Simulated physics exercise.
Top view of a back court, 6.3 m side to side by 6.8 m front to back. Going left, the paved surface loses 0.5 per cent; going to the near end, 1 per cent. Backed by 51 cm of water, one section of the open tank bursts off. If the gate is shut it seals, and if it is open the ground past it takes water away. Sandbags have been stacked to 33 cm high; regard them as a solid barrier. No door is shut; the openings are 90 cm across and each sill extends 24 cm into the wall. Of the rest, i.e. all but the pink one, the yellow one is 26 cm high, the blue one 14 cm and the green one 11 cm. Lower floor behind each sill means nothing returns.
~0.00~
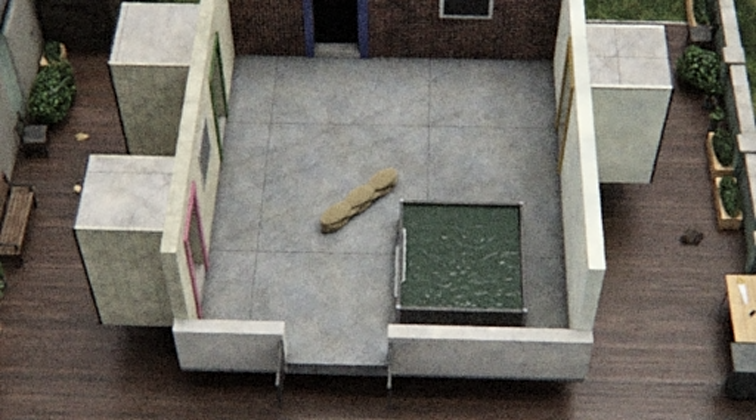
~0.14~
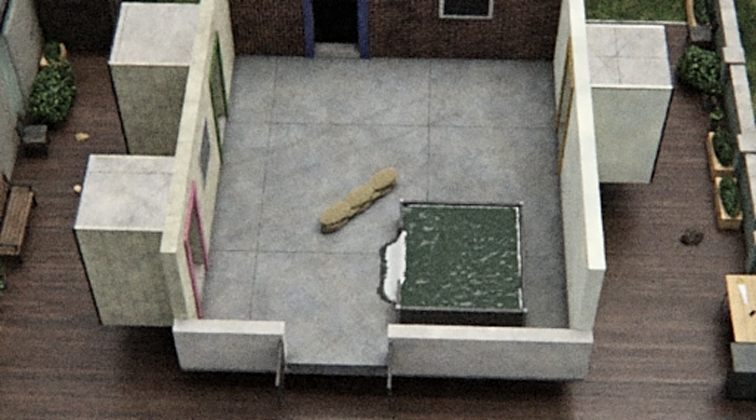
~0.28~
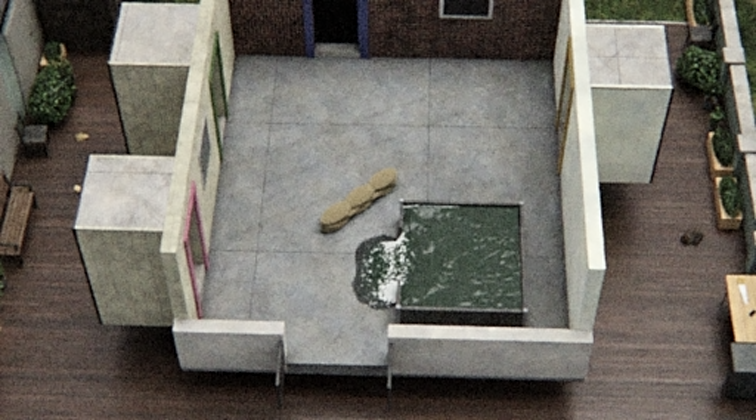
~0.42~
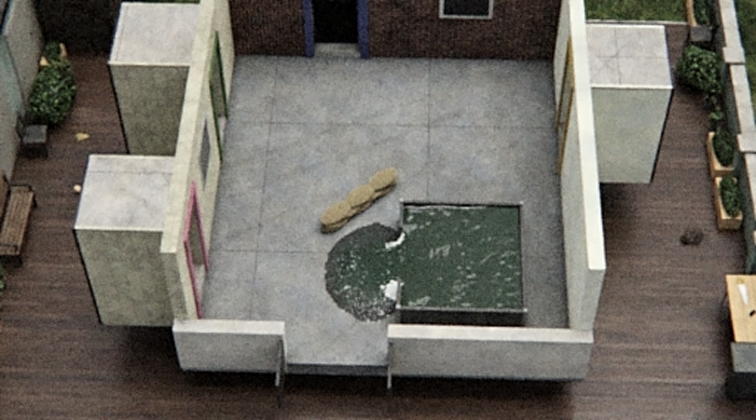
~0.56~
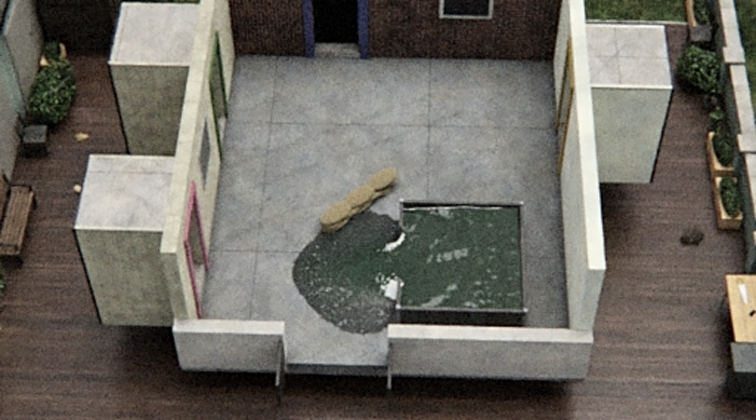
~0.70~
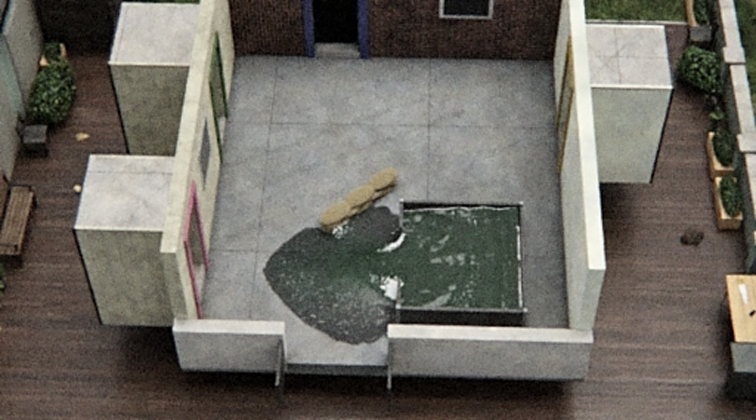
The clip shows a walled paved court from above, where green water bursts from the left side of an open tank and spreads leftward across the grey floor in a widening dark sheet, reaching the stacked sandbags.
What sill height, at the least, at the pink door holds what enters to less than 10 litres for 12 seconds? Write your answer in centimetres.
A height of roughly 21 cm.
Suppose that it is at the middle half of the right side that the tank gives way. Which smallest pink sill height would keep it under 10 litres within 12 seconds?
I'd say close to 8.0 cm.
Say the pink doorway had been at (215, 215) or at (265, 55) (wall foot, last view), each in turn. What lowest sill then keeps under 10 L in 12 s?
Minimums: About 17 cm and 8.5 cm.
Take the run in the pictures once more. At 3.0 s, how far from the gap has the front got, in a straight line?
Near 5.4 m, more or less.
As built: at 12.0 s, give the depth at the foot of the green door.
The depth there is around 6.0 cm.
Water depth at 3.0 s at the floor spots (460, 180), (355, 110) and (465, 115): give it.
Roughly 0, then 0, then 0 cm.
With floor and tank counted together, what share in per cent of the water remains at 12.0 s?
Water still present: Approx. 80 %.
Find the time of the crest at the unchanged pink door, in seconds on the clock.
Some 3.0 s, more or less.
After 1.4 s water covers 20 % of the floor, deepest (30 cm) near (392, 273); 19 cm at the pink door, 0 litres in over its 23 cm sill.
After 3.0 s water covers 35 % of the floor, deepest (27 cm) near (206, 278); 26 cm at the pink door, 1 litre in over its 23 cm sill.
After 12.0 s water covers 95 % of the floor, deepest (10 cm) near (196, 348); 8 cm at the pink door, 4 litres in over its 23 cm sill.
At the pink door as built, the water arrived by 1.2 s and peaked near 26 cm at 3.0 s.
With a sill of 19 cm, 21 litres would have come in within the 12 s; with 25.5 cm, 1 litre. So under 10 litres takes about 21 cm.
